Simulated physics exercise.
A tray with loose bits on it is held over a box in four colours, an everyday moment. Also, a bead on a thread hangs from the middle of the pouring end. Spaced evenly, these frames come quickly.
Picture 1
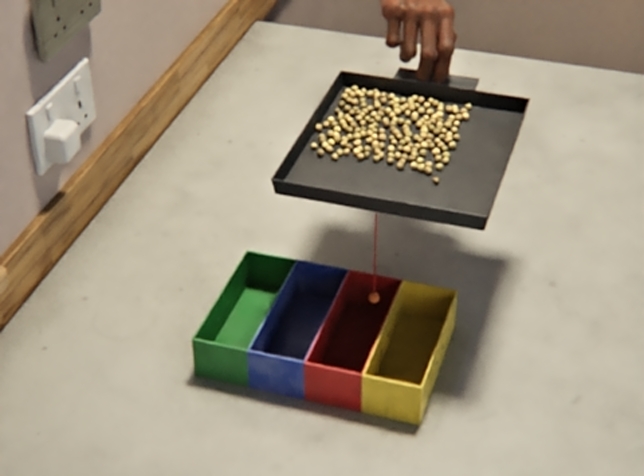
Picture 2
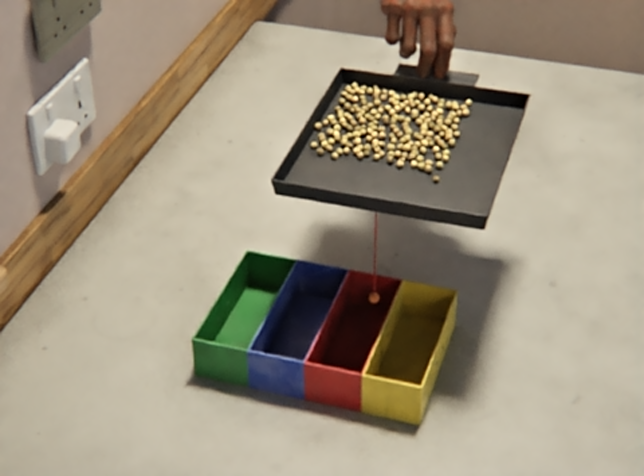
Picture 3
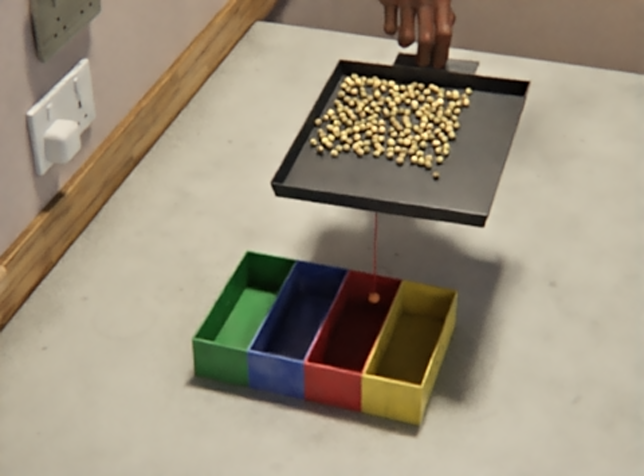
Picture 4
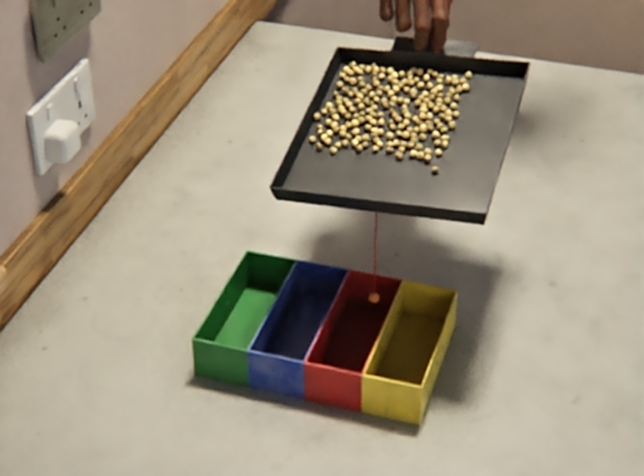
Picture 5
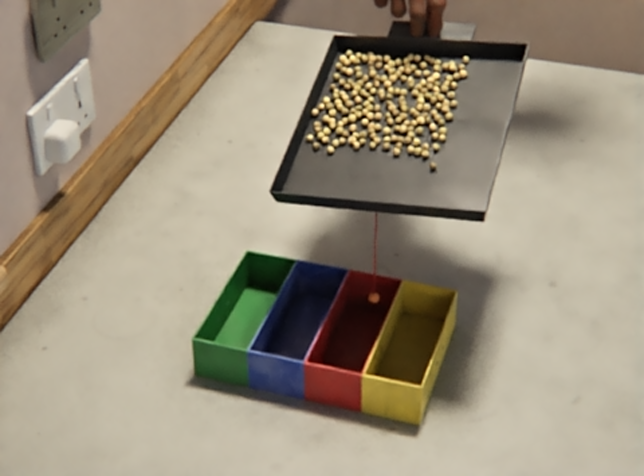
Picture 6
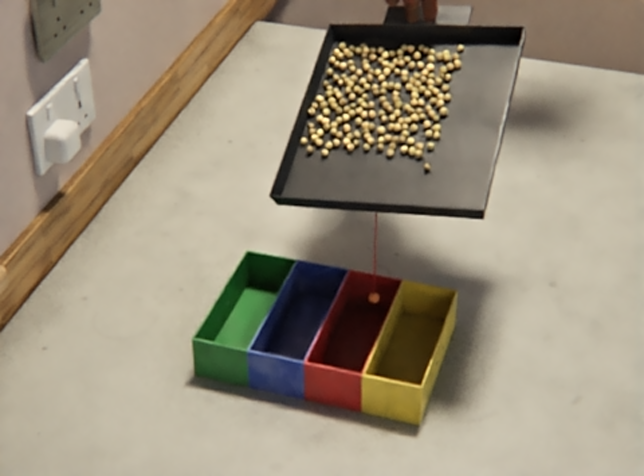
On a pale grey tabletop beside a wall with sockets and a wooden trim, seen from above at an angle by a still camera, a tray is held up. The dark tray carries soya beans above an open box with green, blue, red and yellow cells from left to right, an orange bead hanging on a red thread between. The hand raises the far side, tilting the near edge down, lowest at its left corner, and the beans begin shifting.
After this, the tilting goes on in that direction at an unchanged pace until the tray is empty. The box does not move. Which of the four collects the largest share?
The blue one.
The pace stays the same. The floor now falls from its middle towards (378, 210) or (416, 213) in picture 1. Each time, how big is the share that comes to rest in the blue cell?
Well, 30 percent for one and then 0 percent for the other.
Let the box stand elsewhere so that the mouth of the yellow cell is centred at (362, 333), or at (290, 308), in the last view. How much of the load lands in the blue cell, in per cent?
It comes to roughly 60 per cent in one try and roughly 0 per cent in the next.
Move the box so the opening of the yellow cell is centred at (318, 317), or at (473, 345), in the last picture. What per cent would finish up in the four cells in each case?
Some 100 and then some 60 per cent.
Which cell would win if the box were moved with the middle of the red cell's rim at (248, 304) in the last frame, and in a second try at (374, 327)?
First place: The yellow cell; second place: That green cell.
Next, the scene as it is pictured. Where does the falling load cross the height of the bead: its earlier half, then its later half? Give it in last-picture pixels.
I'd put it at roughly (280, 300), and after that at roughly (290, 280).
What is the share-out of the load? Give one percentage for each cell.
In per cent: The green cell gets 30, the blue cell 70, the red cell 0 and the yellow cell 0.
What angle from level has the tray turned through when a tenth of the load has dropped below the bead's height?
That happens at close to 70 degrees.
Soon, tray tipped steeply; about two thirds on the tray; a small part in the green cell; a small part in the blue cell; about a quarter falling or outside the box.
A while on, tray tipped past a quarter turn; about a quarter on the tray; about half in the blue cell; about a quarter in the green cell; a stray few in the yellow cell; a stray few in the red cell; a small part falling or outside the box.
Towards the end, tray tipped past a quarter turn; about two thirds in the blue cell; about a third in the green cell; a stray few in the yellow cell; a stray few in the red cell; a stray few falling or outside the box.
Finally, tray tipped past a quarter turn; about two thirds in the blue cell; about a third in the green cell; a stray few in the yellow cell; a stray few in the red cell; a stray few outside the box.
